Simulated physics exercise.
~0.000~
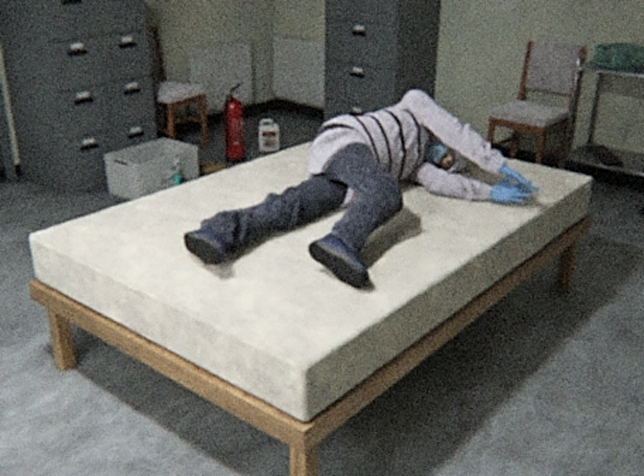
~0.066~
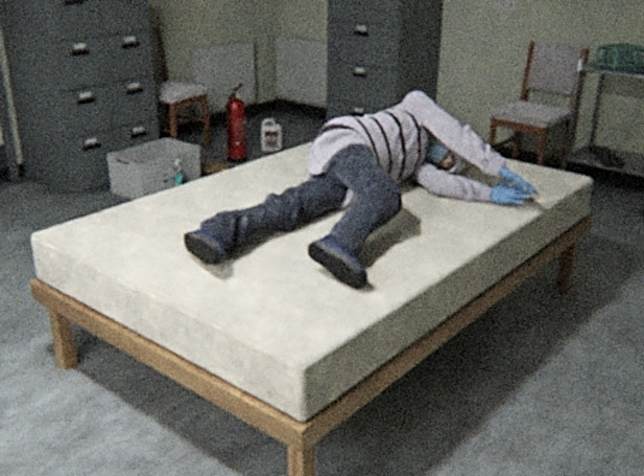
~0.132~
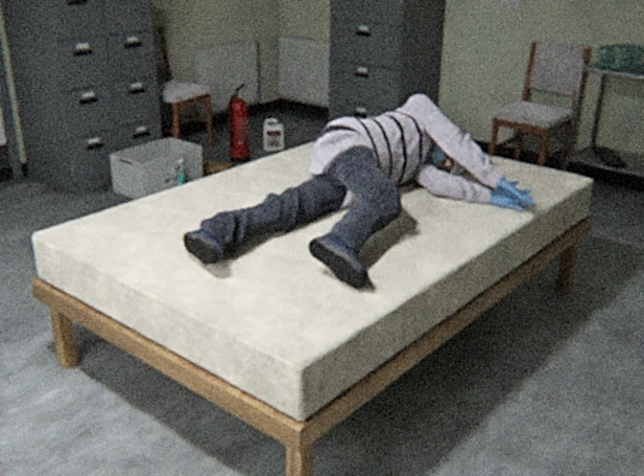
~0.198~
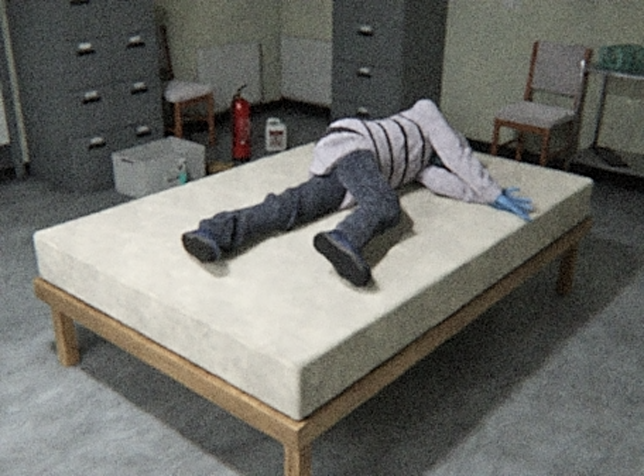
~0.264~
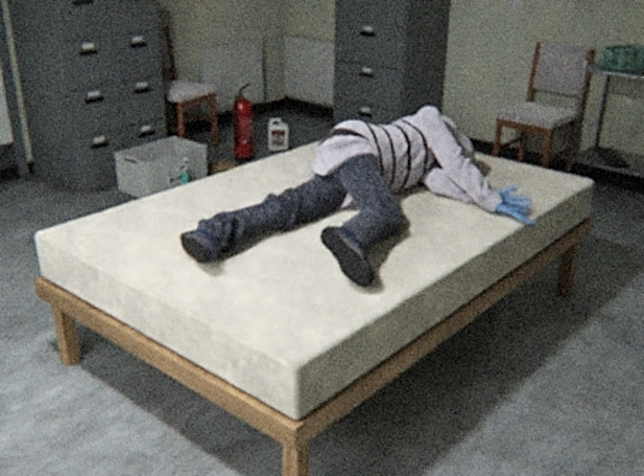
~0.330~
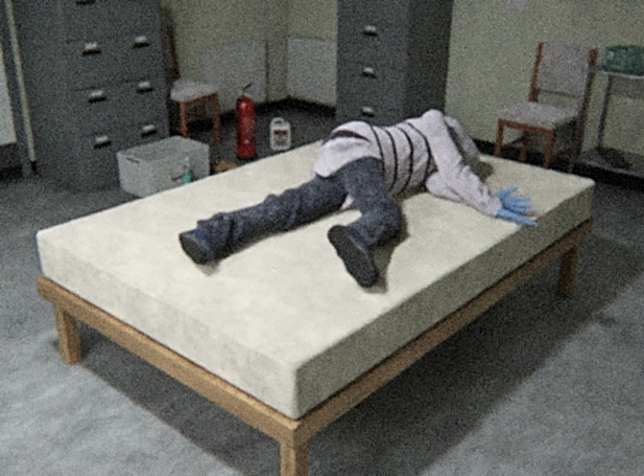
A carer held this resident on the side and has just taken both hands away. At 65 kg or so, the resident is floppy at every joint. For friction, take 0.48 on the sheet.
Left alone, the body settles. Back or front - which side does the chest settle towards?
Front.
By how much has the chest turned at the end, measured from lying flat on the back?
Around 140 degrees from flat on the back.
After 0.54 s the chest is turned 130° from lying flat on the back, near (425, 152) in the last picture's view.
After 0.94 s the chest is turned 130° from lying flat on the back, near (428, 156) in the last picture's view.
After 1.54 s the chest is turned 135° from lying flat on the back, near (427, 157) in the last picture's view.
Final state at 4.0 s, chest rolls forwards.
